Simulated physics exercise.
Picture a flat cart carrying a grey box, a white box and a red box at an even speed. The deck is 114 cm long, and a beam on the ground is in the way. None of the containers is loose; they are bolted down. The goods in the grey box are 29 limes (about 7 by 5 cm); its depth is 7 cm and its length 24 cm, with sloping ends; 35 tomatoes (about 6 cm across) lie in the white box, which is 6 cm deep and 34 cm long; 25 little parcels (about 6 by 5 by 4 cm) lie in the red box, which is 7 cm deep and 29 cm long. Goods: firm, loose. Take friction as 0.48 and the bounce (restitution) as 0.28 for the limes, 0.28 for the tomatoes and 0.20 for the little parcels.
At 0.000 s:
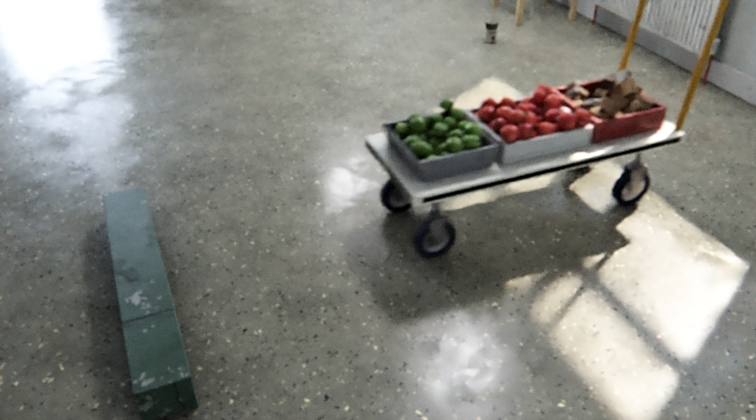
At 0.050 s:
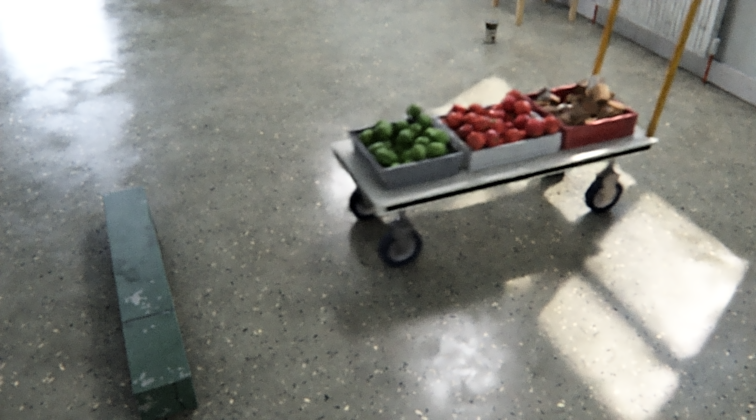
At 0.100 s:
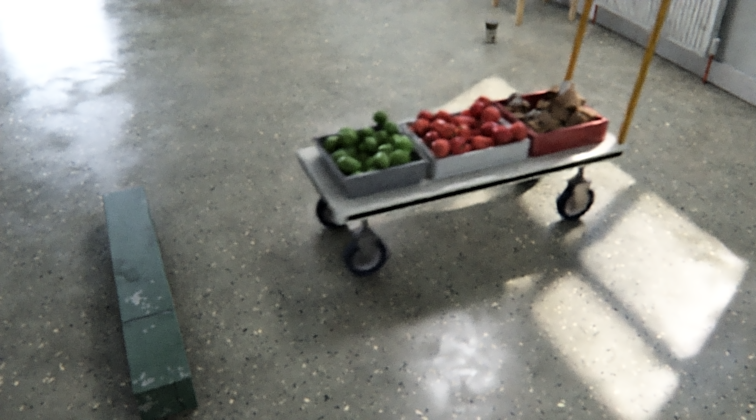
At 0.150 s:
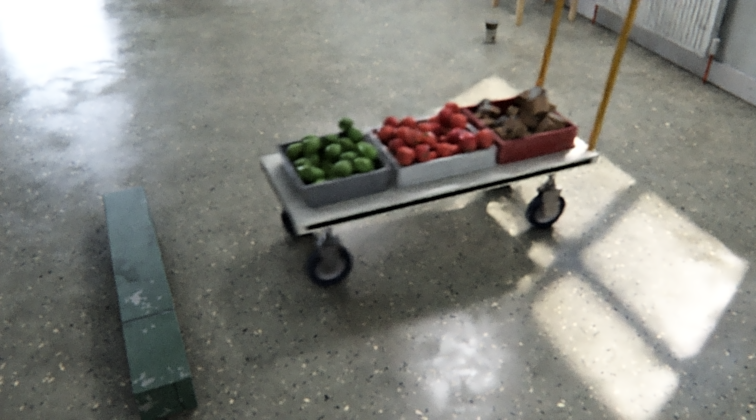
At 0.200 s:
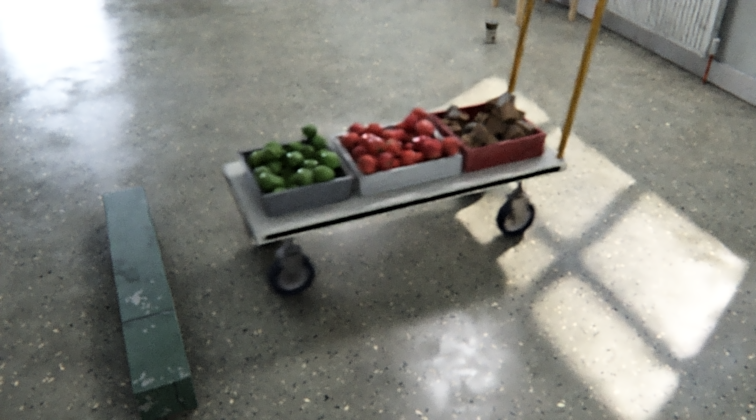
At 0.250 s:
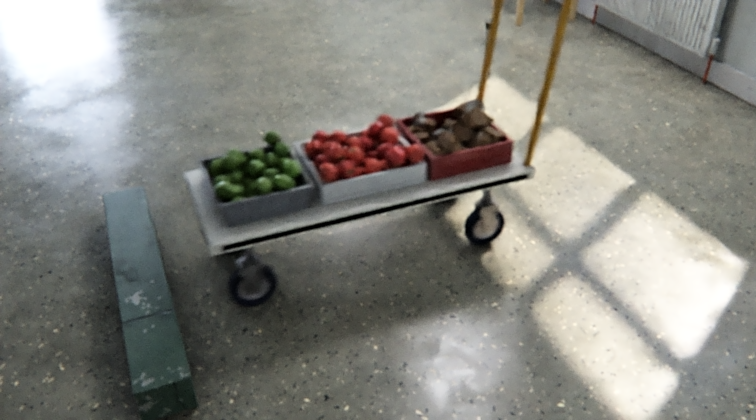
On a speckled floor, a cart carrying three boxes of goods rolls left toward a green beam.
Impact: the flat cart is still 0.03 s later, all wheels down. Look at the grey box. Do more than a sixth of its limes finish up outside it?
Yes.
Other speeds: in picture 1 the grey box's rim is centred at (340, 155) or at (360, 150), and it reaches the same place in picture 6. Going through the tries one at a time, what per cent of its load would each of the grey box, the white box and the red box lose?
Grey box 0 and 10, white box 20 and 20, red box 10 and 10 per cent.
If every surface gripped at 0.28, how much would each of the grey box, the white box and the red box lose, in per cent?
In that setup grey box sheds 30 percent, white box sheds 50 percent, and red box sheds 30 percent.
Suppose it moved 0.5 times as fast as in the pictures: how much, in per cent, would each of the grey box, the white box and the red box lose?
Then the grey box sheds 10 per cent, the white box 20 per cent, and the red box 10 per cent.
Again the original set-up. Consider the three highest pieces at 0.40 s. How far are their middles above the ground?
I'd put it close to 52 cm.
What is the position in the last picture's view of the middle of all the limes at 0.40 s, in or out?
Centre approx. (187, 192).
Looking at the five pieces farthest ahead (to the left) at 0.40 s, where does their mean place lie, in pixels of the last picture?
Near (150, 186) in pixels.
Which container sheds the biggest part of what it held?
White box.
After 0.30 s, the wheels strike.
After 0.40 s, the grey box is down by 4 of 29, the white box is down by 9 of 35 and the red box is down by 2 of 25.
After 0.52 s, the grey box is down by 8 of 29, the white box is down by 16 of 35 and the red box is down by 4 of 25.
After 0.75 s, the grey box is down by 9 of 29, the white box is down by 16 of 35 and the red box is down by 6 of 25.
Final count (at 1.25 s), the grey box is down by 9 of 29, the white box is down by 16 of 35 and the red box is down by 6 of 25. Asked share, 9 of 29, 31 per cent.
